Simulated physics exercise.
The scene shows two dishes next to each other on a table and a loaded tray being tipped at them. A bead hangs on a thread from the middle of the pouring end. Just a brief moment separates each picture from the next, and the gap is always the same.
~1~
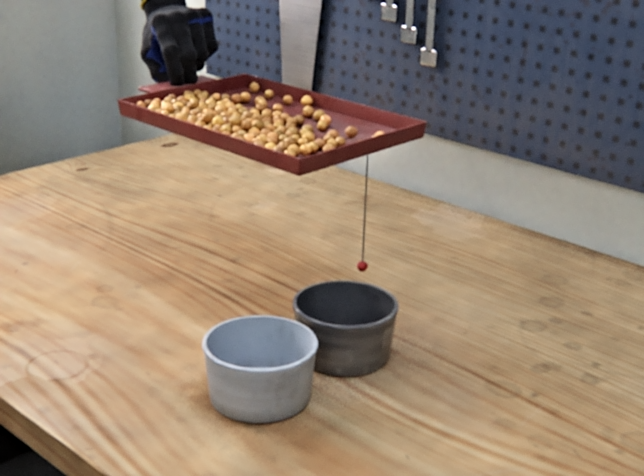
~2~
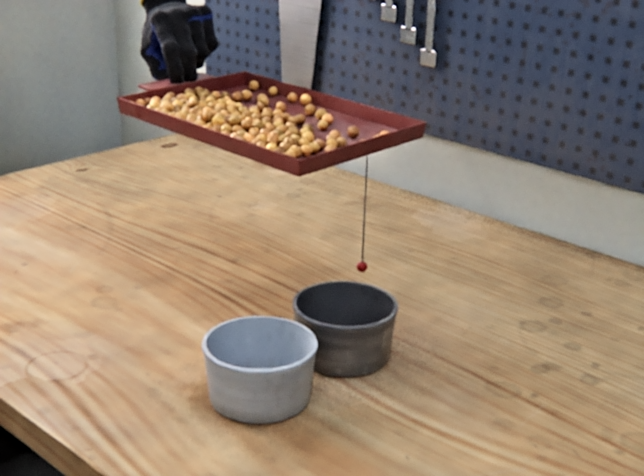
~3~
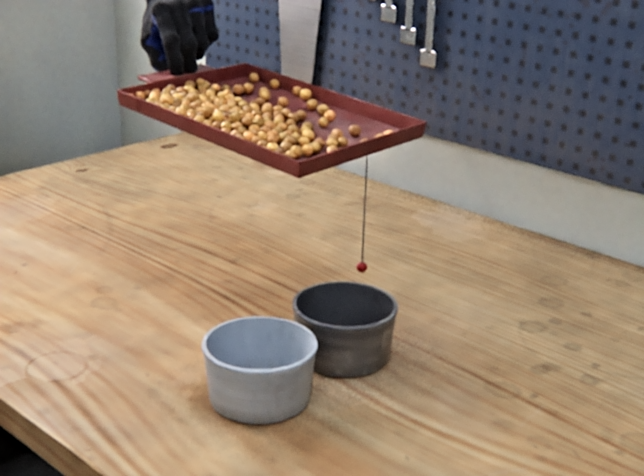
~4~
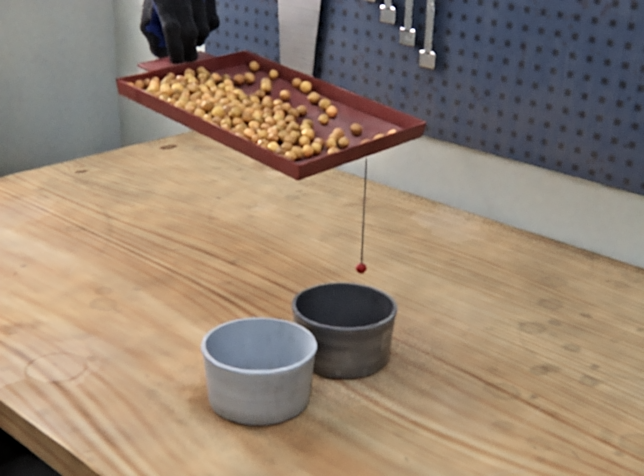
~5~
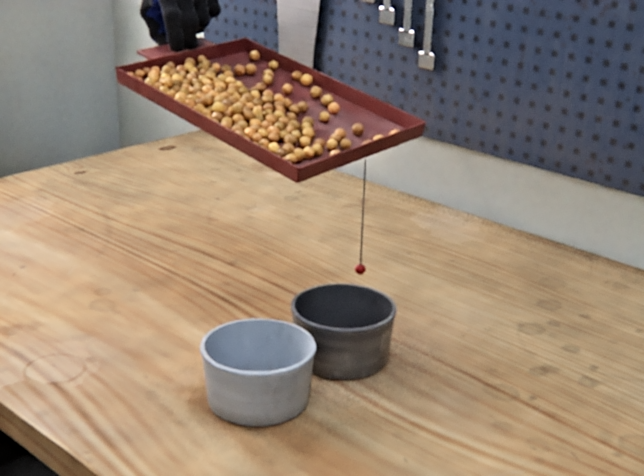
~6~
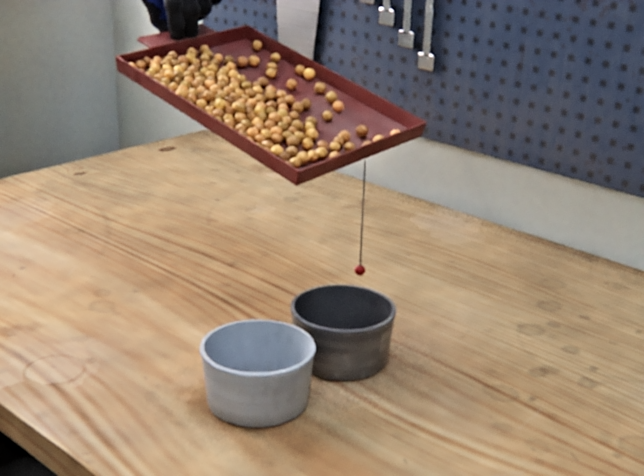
Above a wooden table with two round dishes, a black-gloved hand gradually raised the far end of a red tray, and the small round beads on it began shifting toward the lower front edge.
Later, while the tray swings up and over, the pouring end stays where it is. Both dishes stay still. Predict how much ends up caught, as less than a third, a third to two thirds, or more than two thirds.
By the end the two dishes capture a fair share, a third to two thirds.
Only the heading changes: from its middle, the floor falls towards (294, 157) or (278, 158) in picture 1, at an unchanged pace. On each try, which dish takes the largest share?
One after the other: The rightmost dish, the rightmost dish.
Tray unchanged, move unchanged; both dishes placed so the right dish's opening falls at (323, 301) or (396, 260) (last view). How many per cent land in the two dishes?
Trial 1 about 20 %, trial 2 about 0 %.
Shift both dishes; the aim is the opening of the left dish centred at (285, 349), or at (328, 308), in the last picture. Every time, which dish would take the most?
So at the first spot it's the one placed on the right, and at the second spot it's the one placed on the left.
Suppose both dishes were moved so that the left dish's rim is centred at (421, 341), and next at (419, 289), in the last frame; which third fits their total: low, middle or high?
Under a third; under a third.
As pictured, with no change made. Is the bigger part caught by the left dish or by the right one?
I'd go with the right of the two.
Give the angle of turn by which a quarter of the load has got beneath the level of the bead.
Somewhere near 85 degrees, I'd say.
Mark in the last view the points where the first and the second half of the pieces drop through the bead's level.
It passes near (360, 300) first and then near (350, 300).
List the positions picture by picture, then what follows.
Corners of the pouring end at (300, 158) and (424, 122), level; middle of the load at (232, 120), round wooden beads; left dish at (299, 384); right dish at (383, 341); bead on its thread at (362, 266), in the first picture.
Corners of the pouring end at (299, 159) and (423, 122), level; middle of the load at (232, 119), in the second picture.
Corners of the pouring end at (300, 161) and (424, 122), tipped barely, lowest at the left corner; middle of the load at (232, 115), a small part on the move, in the third picture.
Corners of the pouring end at (299, 164) and (424, 122), tipped a little, lowest at the left corner; middle of the load at (231, 108), a small part on the move, in the fourth picture.
Corners of the pouring end at (299, 167) and (423, 122), tipped a little, lowest at the left corner; middle of the load at (232, 103), about a quarter on the move, in the fifth picture.
Corners of the pouring end at (299, 170) and (424, 122), tipped a little, lowest at the left corner; middle of the load at (234, 98), about two thirds on the move; left dish at (297, 388); right dish at (381, 345), in the sixth picture.
Soon, tray tipped steeply; nearly all on the tray; a stray few outside both.
A while on, tray tipped right over; a small part on the tray; a stray few in the left dish; about a quarter in the right dish; about a third outside both; a small part in the air.
Towards the end, tray tipped past a quarter turn; a stray few in the left dish; about half in the right dish; about half outside both.
Finally, tray tipped past a quarter turn; a stray few in the left dish; about half in the right dish; about half outside both.
